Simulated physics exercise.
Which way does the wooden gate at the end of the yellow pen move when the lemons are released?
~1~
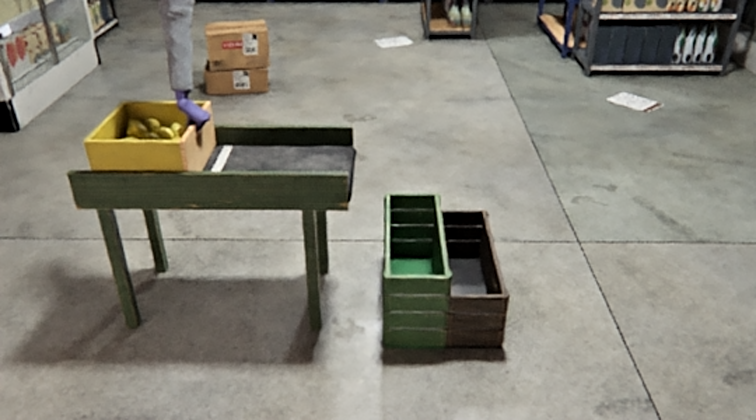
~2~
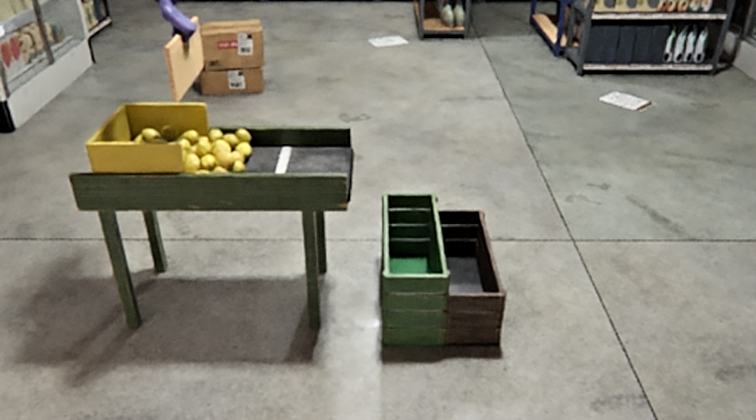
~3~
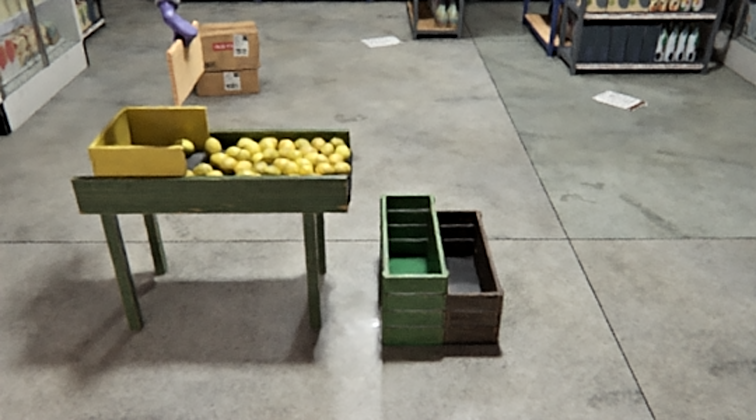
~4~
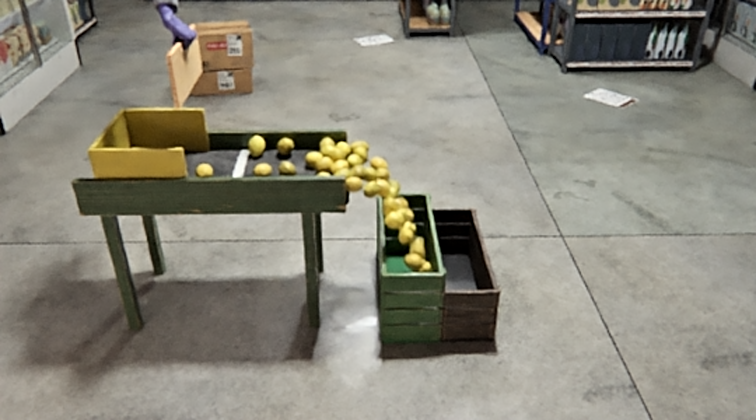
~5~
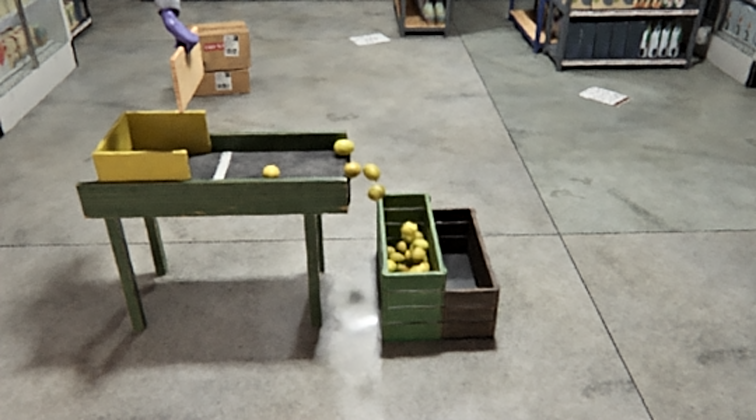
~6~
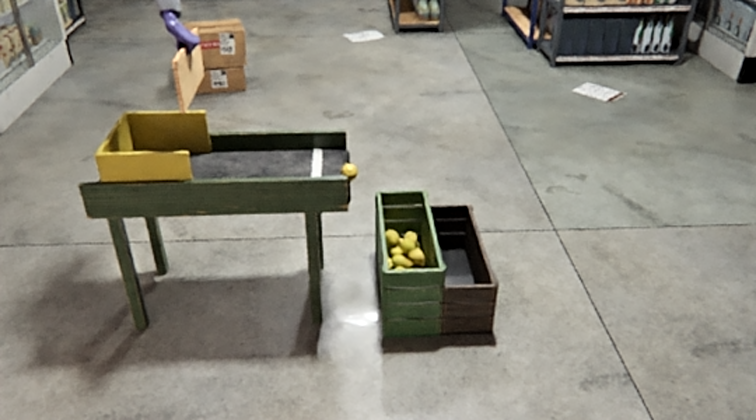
The gate moves up, lifted clear of the yellow pen by the purple-gloved hand.
